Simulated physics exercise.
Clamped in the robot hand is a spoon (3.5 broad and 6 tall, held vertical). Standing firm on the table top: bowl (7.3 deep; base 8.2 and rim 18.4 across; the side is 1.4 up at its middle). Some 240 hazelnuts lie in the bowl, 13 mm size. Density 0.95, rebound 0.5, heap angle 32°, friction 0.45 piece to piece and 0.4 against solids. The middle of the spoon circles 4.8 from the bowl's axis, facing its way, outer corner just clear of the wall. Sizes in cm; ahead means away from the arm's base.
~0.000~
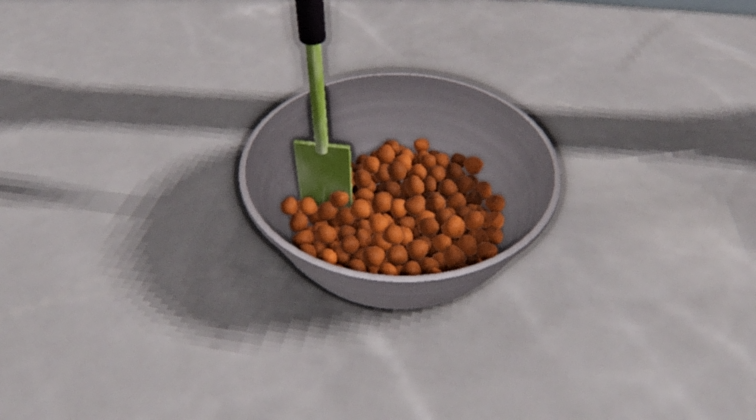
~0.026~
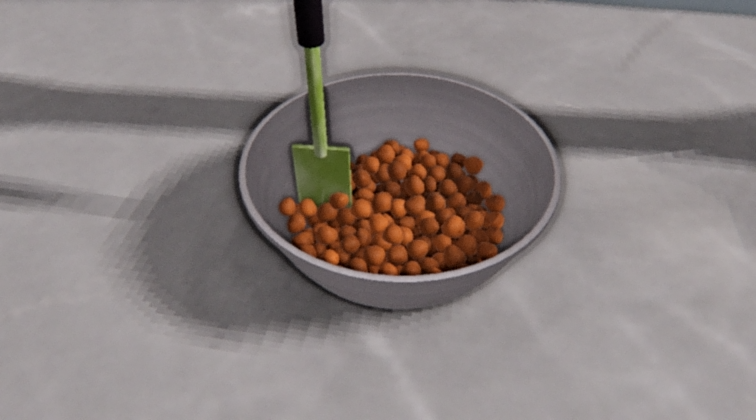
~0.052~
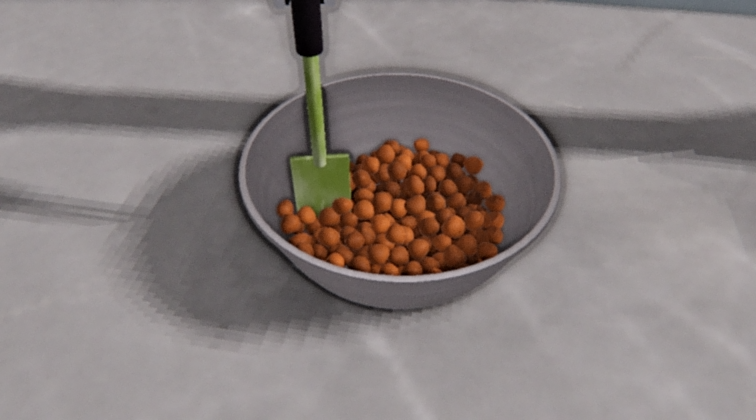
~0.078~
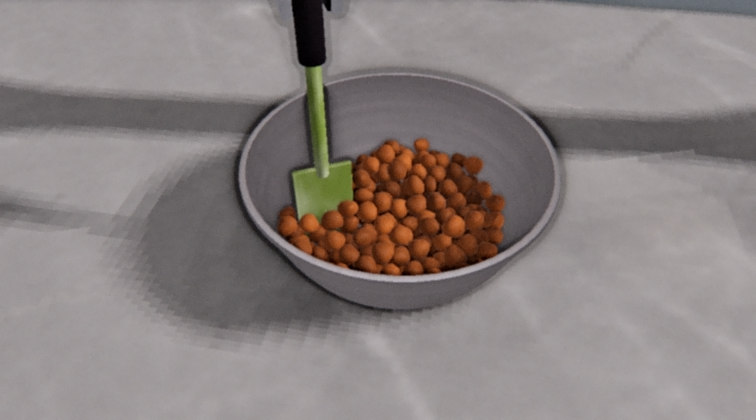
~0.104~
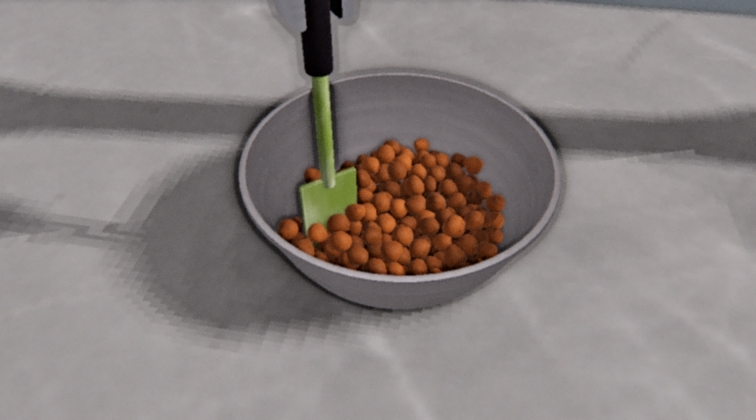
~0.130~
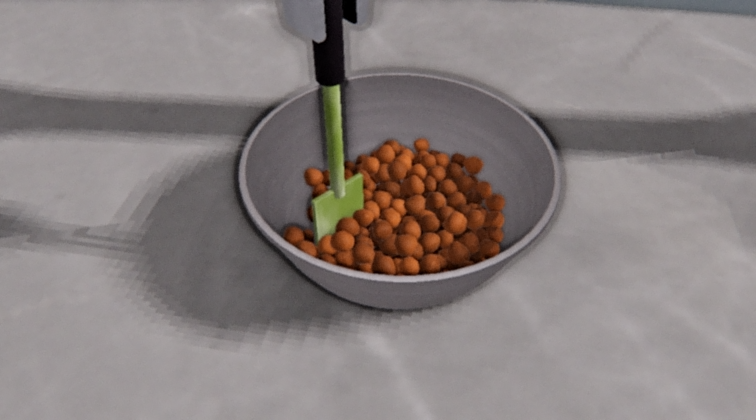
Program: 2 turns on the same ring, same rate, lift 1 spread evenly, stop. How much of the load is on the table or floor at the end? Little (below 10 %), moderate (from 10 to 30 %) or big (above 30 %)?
On the table or floor the share is little, below 10 %.
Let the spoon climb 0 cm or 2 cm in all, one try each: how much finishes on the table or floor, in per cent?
About 5 and 5 per cent.
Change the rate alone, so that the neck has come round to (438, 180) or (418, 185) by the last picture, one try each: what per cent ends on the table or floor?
Some 40 and 30 per cent.
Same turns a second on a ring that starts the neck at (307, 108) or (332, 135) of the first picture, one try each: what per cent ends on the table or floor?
About 5 and 0 per cent.
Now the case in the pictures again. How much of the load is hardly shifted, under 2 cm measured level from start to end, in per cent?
Some 10 per cent.
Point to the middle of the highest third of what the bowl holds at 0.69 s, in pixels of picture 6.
Around (319, 158).
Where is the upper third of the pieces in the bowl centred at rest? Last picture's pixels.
At about (330, 222).
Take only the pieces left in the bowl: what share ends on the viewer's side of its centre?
Roughly 60 per cent.
By 0.69 s, 315° round, highest piece 9 above the table; 235 in the bowl, 1 on the table or floor, 1 in flight or on the tool.
By 1.26 s, 219° round, highest piece 8 above the table; 231 in the bowl, 6 on the table or floor.
By 1.74 s, 0° round, highest piece 6 above the table; 230 in the bowl, 7 on the table or floor.
By 2.44 s, 0° round, highest piece 6 above the table; 230 in the bowl, 7 on the table or floor.
Final count, 230 in the bowl, 7 on the table or floor. That is 3 % on the table or floor.
